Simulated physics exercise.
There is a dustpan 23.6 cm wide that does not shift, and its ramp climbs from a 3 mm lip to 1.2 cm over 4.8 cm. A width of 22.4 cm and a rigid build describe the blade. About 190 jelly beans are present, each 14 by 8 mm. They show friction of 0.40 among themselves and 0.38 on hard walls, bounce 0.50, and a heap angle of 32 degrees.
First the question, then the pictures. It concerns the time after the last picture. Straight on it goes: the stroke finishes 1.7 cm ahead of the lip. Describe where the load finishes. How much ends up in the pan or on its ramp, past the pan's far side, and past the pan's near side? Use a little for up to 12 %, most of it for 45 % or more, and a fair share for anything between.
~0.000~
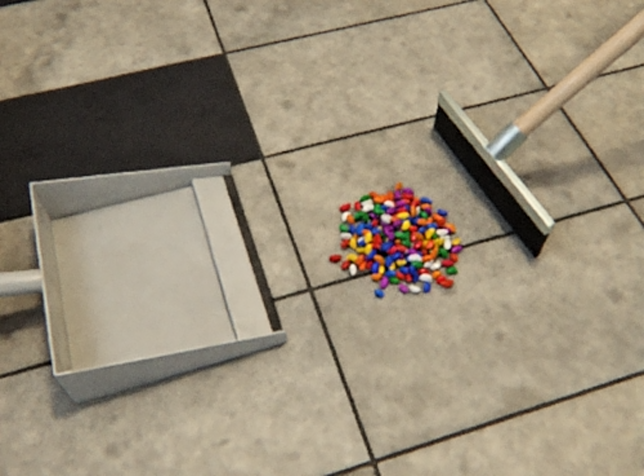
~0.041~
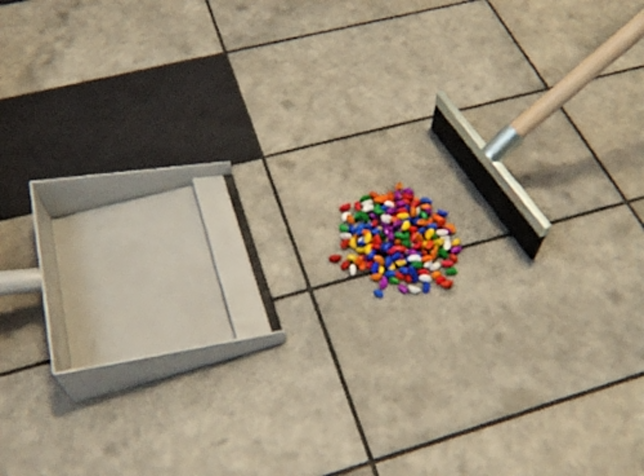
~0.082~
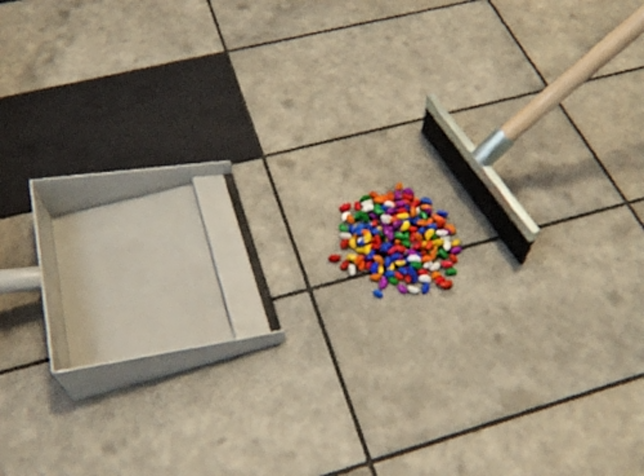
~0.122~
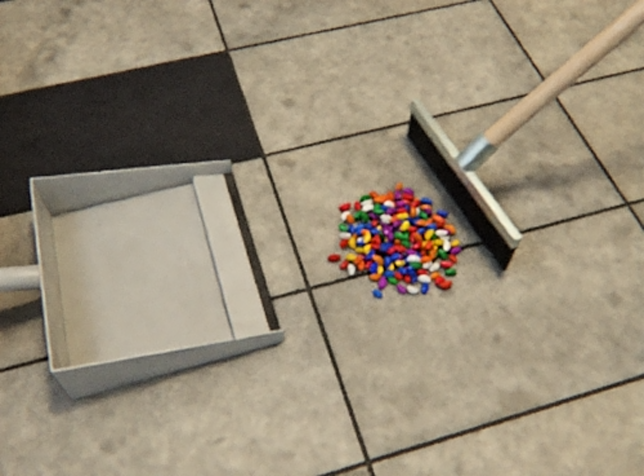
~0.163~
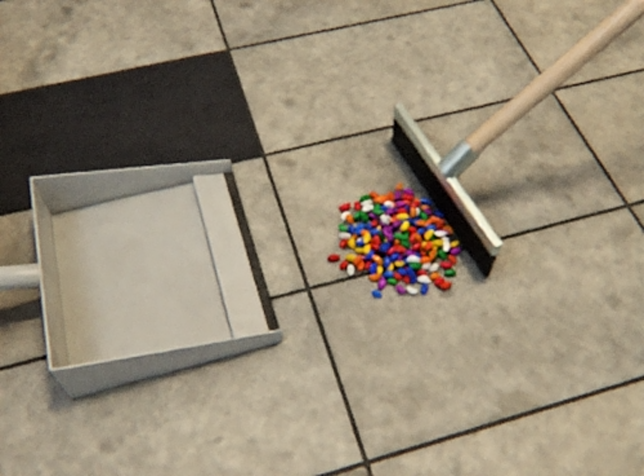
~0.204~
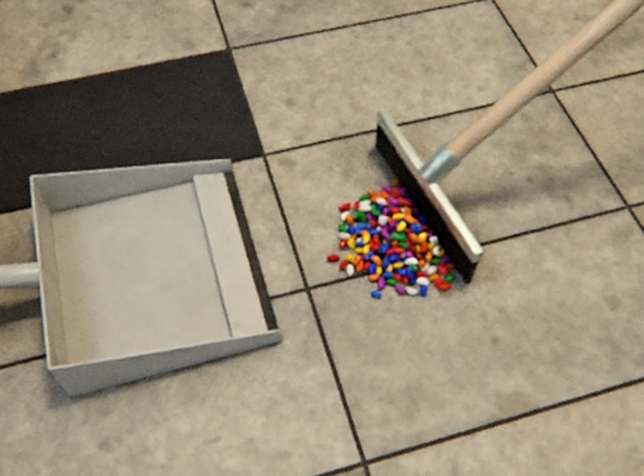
In the pan or on its ramp - a fair share; past the pan's far side - a little; past the pan's near side - a fair share.
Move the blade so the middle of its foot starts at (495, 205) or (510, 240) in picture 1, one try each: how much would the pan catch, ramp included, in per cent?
Roughly 35 % and 35 %.
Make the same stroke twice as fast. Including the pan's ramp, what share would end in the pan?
In that case roughly 45 percent.
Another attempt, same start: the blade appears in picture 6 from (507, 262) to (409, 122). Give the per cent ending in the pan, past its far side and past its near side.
Final per cent - pan 30, far 0, near 30.
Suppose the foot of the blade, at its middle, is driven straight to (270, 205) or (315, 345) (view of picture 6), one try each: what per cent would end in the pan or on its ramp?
Around 15 per cent, and around 25 per cent.
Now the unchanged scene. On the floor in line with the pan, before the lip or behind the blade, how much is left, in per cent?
Share: Roughly 55 percent.
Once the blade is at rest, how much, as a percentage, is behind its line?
Roughly 5 percent of it.
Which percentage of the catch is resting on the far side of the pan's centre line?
Close to 20 %.
After 0.36 s, middle of the blade 12 cm from the lip; 0 % over the lip, far side 0 %, near side 5 %.
After 0.47 s, middle of the blade 5 cm from the lip; 0 % over the lip, far side 0 %, near side 10 %.
After 0.71 s, middle of the blade 3 cm from the lip; 25 % over the lip, far side 0 %, near side 15 %.
In the end, at 2.1 s, pan 25 %, far side 0 %, near side 15 %, in front of the lip or behind the blade 55 %.
